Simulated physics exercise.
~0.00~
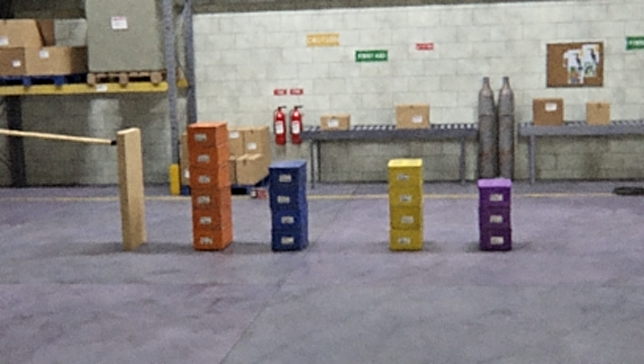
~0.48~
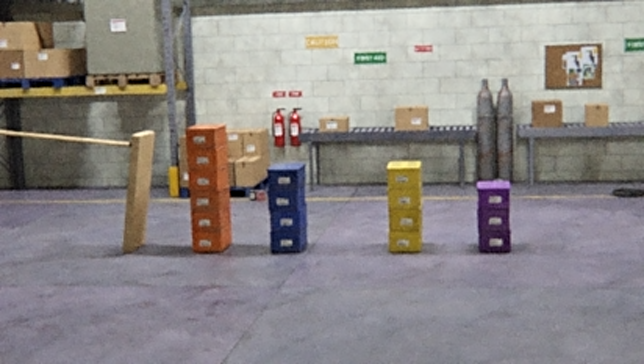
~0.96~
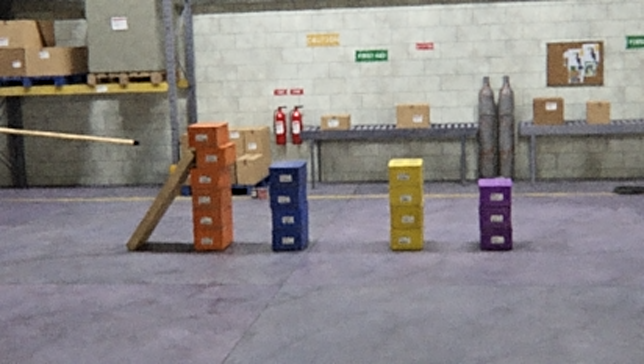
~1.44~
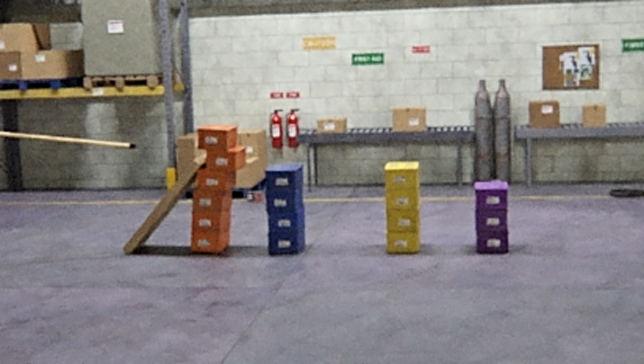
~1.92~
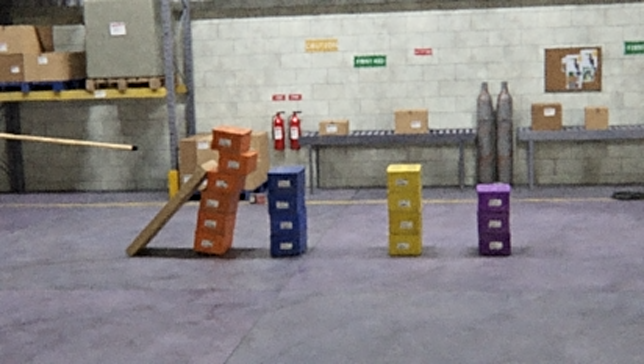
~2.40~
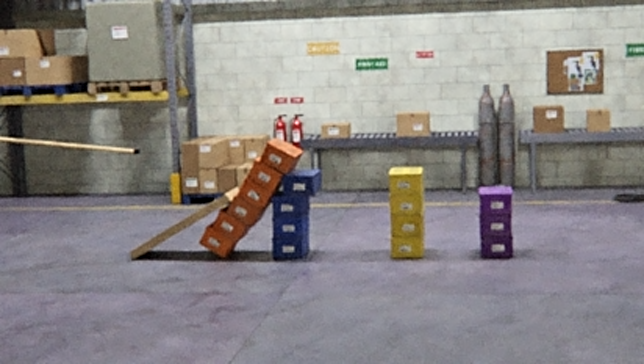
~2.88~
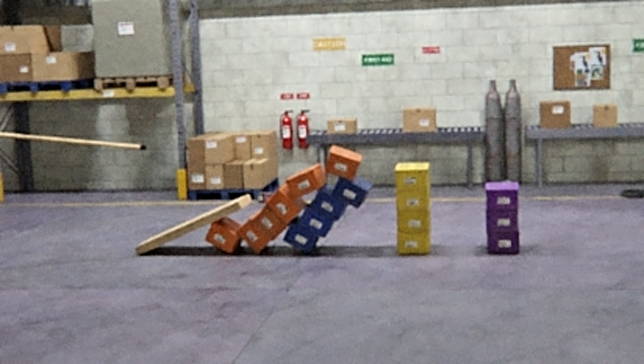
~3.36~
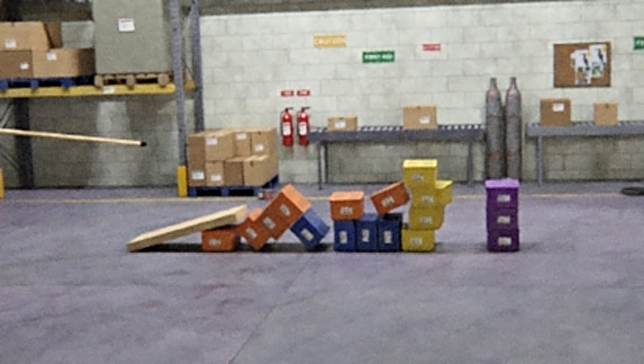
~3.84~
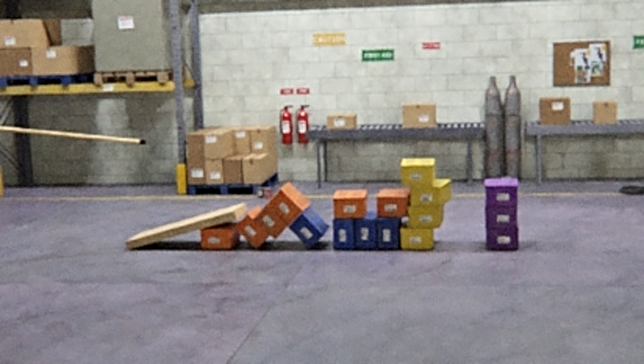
The clip shows a pole tipping a board onto a row of stacked totes in a warehouse; the orange stack leans and topples into the blue one, and both collapse against the yellow stack, which stays standing though shifted, while the purple stack remains untouched.
